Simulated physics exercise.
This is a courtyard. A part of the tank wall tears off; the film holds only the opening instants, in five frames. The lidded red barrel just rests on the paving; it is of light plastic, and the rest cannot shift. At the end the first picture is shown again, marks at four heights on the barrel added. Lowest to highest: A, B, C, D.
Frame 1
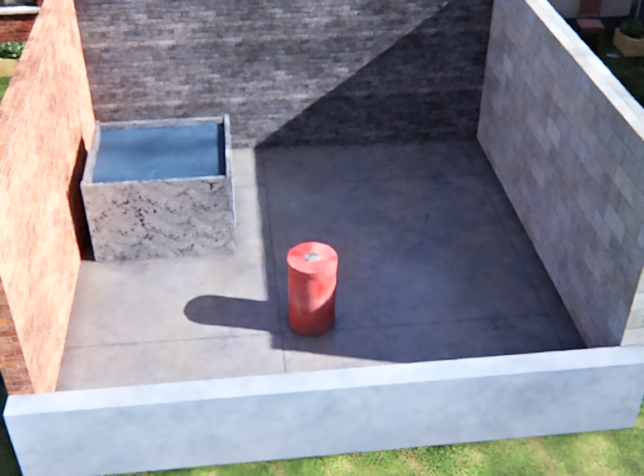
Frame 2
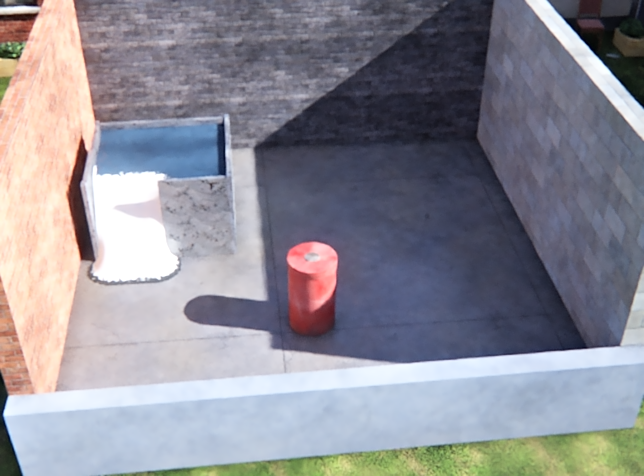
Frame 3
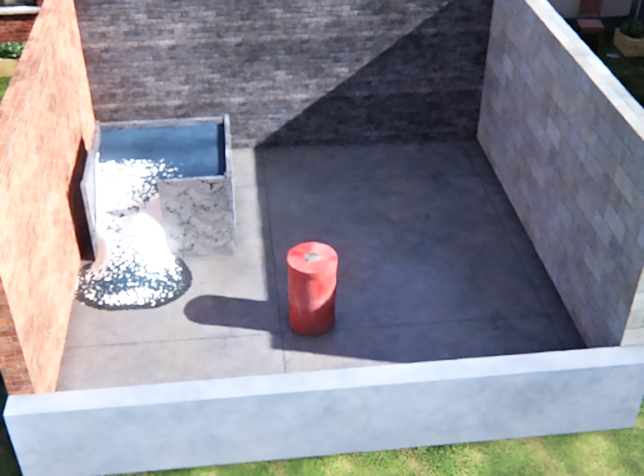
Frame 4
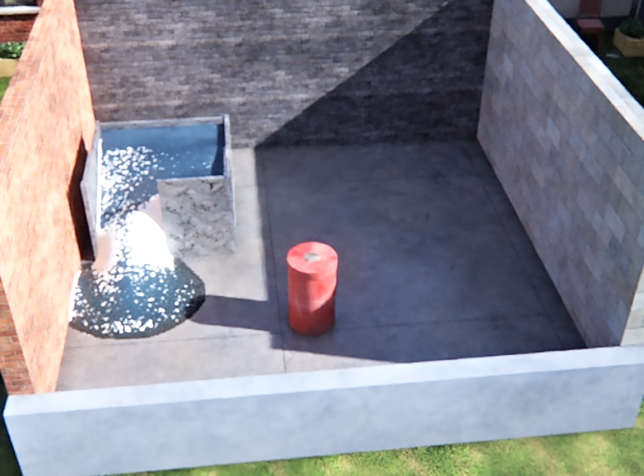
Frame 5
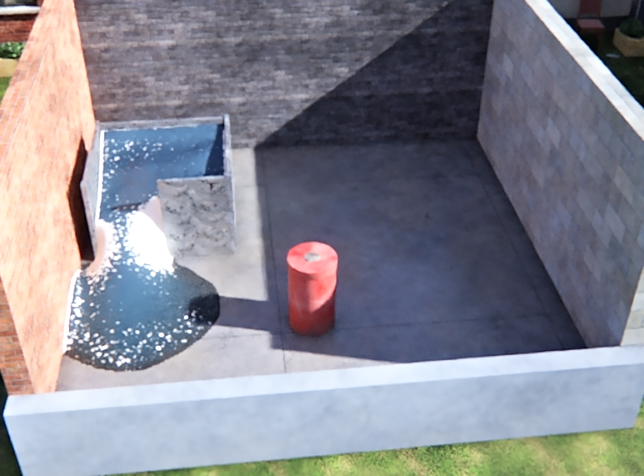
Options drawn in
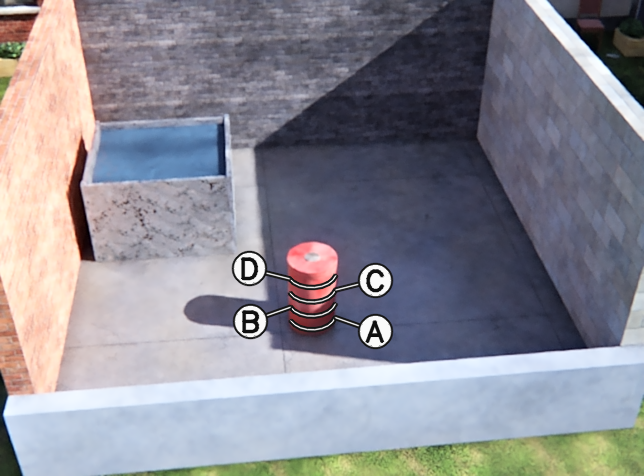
The video shows a walled courtyard with a full stone tank at the left and an upright red barrel near the middle; water pours through an opening in the tank's front and spreads across the ground in a widening pool.
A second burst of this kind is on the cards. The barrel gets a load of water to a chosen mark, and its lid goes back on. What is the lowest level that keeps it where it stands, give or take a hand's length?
Mark B.
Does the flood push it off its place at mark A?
Yes, that goes wrong.
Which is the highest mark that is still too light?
A it is.
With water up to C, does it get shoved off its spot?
No.
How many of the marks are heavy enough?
Three of them.
In white, A at (314, 329); B at (314, 316); C at (314, 302); D at (314, 287); from the bottom up A, B, C, D.
With A, it is pushed about its own width away.
With B, it does not move.
With C, it does not move.
With D, it does not move.
